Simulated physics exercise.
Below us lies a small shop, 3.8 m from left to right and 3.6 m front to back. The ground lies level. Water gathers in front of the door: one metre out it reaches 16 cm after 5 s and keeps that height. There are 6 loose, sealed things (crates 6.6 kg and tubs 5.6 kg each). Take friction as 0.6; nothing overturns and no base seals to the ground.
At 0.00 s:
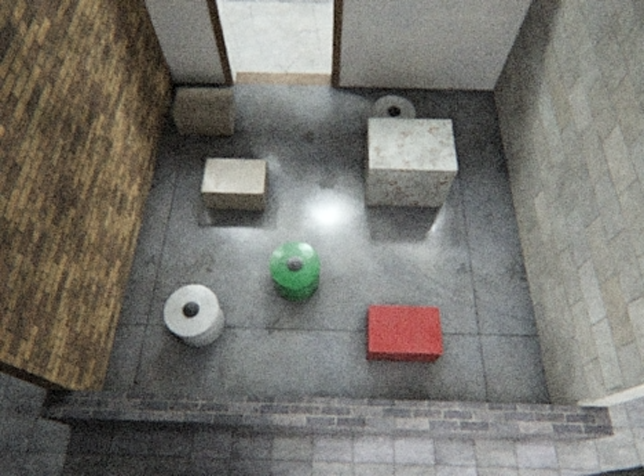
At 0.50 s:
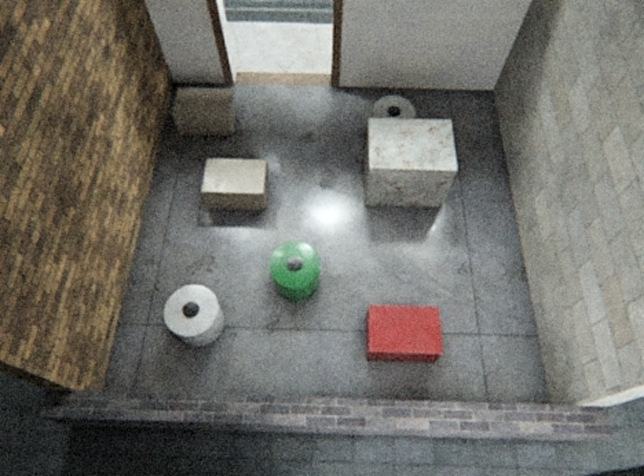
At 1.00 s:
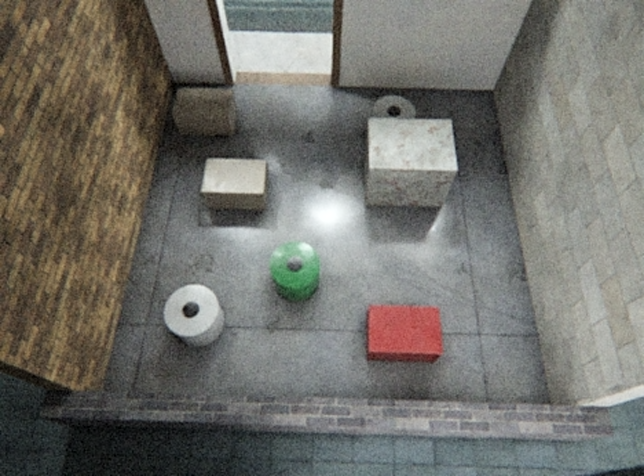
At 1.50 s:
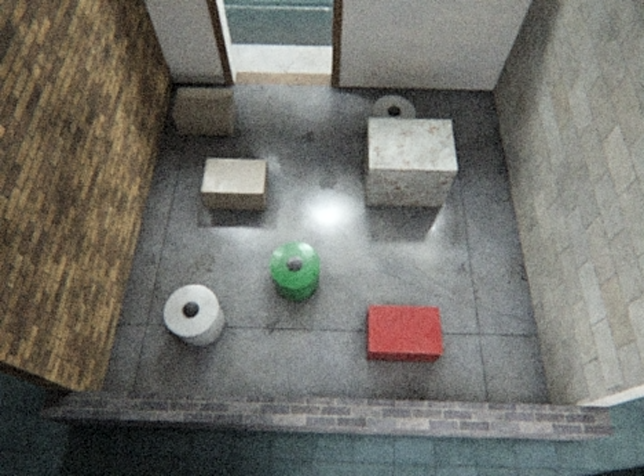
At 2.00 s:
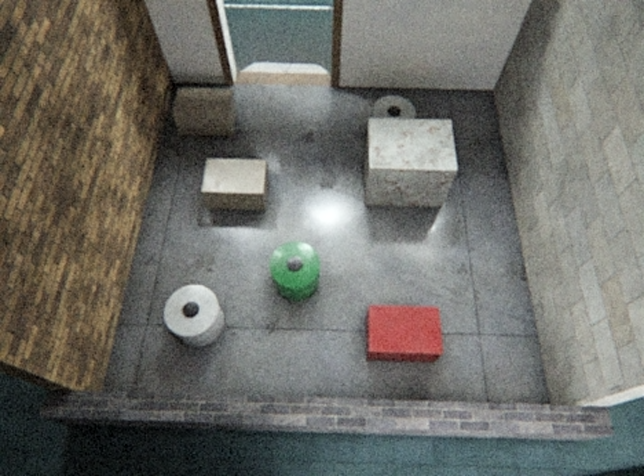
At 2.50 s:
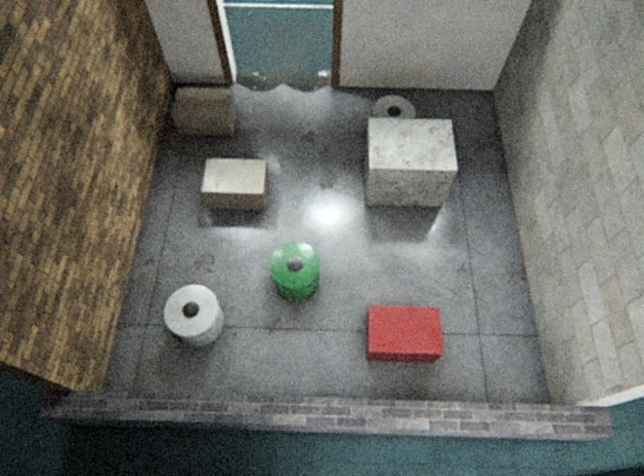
Water spreading outside a small walled shop and creeping into the doorway, while the red crate and green tub inside stay still.
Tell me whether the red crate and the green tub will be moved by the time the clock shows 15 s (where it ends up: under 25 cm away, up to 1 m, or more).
Red crate travels far; green tub travels far.
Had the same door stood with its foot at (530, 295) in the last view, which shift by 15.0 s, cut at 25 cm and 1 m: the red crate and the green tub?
In that case the red crate travels far, the green tub travels far.
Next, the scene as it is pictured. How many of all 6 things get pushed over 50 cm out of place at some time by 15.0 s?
5 of them.
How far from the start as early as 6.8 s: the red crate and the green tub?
Roughly 20 and 40 cm by then.
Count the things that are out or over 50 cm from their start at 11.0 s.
5 of them.
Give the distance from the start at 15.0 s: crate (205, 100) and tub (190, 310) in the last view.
In that order: 250 cm, 150 cm.
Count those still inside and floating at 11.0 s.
5 of them.
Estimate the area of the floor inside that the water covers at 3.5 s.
About 1.0 m2.
After 3.5 s the red crate is near (405, 329), 0.0 m from its start, aground; the green tub is near (295, 264), 0.0 m from its start, aground; 0 afloat.
After 6.8 s the red crate is near (411, 349), 0.2 m from its start, aground; the green tub is near (294, 303), 0.4 m from its start, aground; 2 afloat.
After 11.0 s the red crate is near (499, 237), 1.3 m from its start, afloat; the green tub is near (503, 367), 1.9 m from its start, afloat; 5 afloat.
After 15.0 s the red crate is near (345, 90), 2.7 m from its start, afloat; the green tub is near (475, 128), 2.4 m from its start, afloat; 6 afloat.
